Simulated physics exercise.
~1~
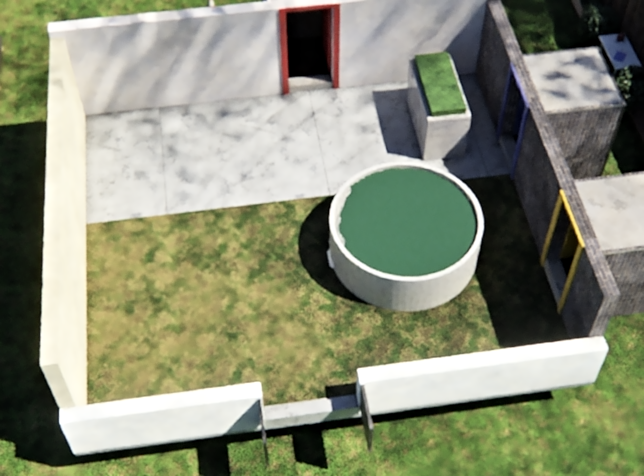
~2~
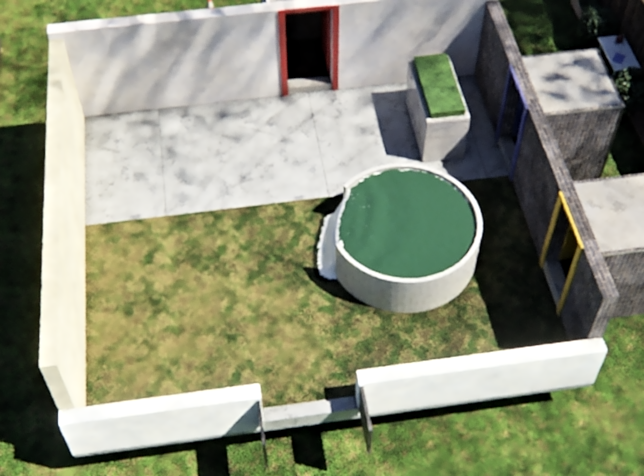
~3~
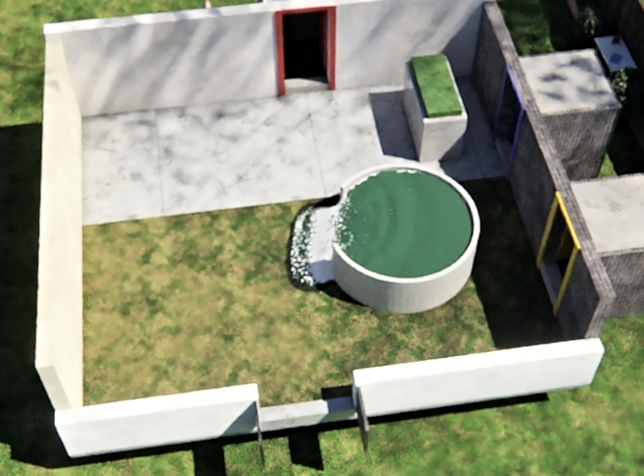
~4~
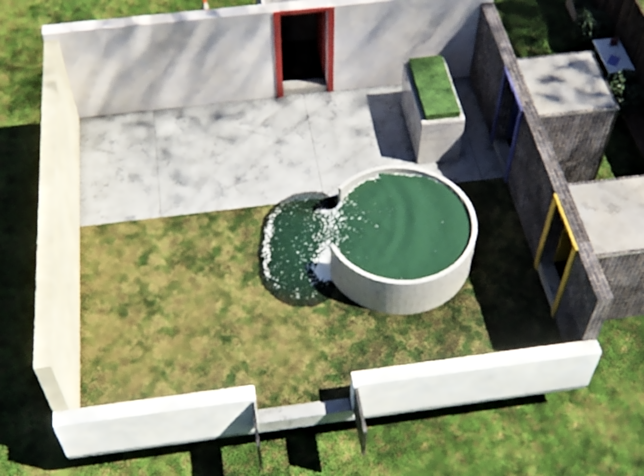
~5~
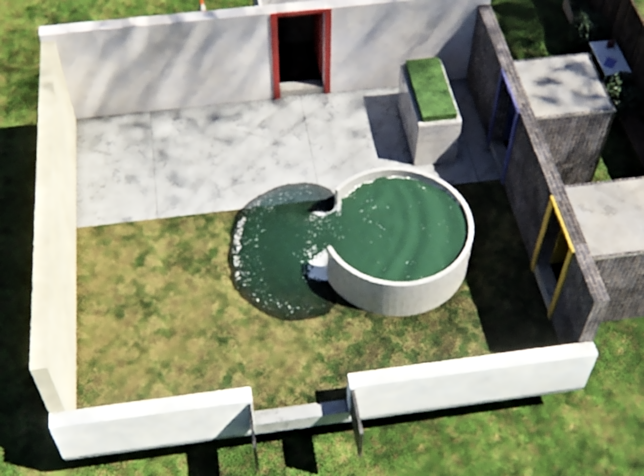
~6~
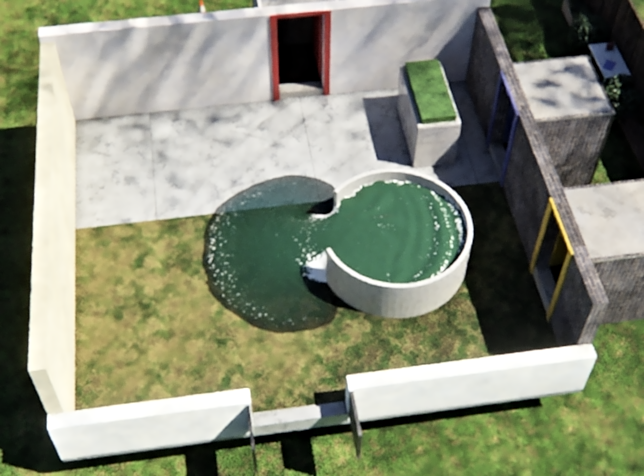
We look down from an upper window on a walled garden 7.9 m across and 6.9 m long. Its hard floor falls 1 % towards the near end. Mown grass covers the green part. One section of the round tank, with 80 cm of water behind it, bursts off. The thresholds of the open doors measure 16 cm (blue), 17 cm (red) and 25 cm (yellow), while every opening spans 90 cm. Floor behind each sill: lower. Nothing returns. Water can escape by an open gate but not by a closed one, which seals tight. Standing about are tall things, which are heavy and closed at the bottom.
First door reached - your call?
The red one.
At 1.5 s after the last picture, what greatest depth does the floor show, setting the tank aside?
I'd put it at close to 29 cm.
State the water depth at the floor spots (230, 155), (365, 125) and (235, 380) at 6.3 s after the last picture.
Close to 8, 4 and 10 centimetres.
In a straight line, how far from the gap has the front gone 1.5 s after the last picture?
5.2 m.
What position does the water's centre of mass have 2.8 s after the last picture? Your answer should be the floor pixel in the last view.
The water is centred near (245, 243).
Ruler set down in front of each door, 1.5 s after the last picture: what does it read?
In centimetres, the blue door gives 0, the red door 0 and the yellow door 0.
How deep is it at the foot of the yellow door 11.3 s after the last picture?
Roughly 0.5 centimetres.
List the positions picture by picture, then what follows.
The first picture shows the round tank at (406, 221) is whole and still, 80 cm deep.
In the second picture, water pours out at (333, 234) and has run 0.7 m, to (335, 279); deepest outside 35 cm, 80 cm at the round tank's back.
In the third picture, the front is at (301, 285), 1.0 m from the gap at (330, 237); 1.1 m2 of floor is under water; 80 cm left at the back of the round tank.
In the fourth picture, water pours out at (328, 239) and has run 1.3 m, to (287, 300); deepest outside 40 cm, 80 cm at the round tank's back.
In the fifth picture, water pours out at (325, 241) and has run 1.7 m, to (240, 216); deepest outside 40 cm, 79 cm at the round tank's back.
In the sixth picture, water pours out at (324, 242) and has run 2.1 m, to (211, 228); deepest outside 41 cm, 72 cm at the round tank's back.
A moment later water covers 30 % of the floor and is deepest (38 cm) near (320, 240); blue door not reached, red door not reached, yellow door not reached.
Soon after water covers 50 % of the floor and is deepest (29 cm) near (320, 240); blue door not reached, red door not reached, yellow door not reached.
Next water covers 60 % of the floor and is deepest (30 cm) near (95, 153); blue door not reached, red door reached 2.3 s after the last picture, yellow door not reached.
Later on water covers 75 % of the floor and is deepest (14 cm) near (76, 436); blue door not reached, red door reached 2.3 s after the last picture, yellow door not reached.
At the end water covers 95 % of the floor and is deepest (12 cm) near (76, 436); blue door reached 9.3 s after the last picture, red door reached 2.3 s after the last picture, yellow door not reached.
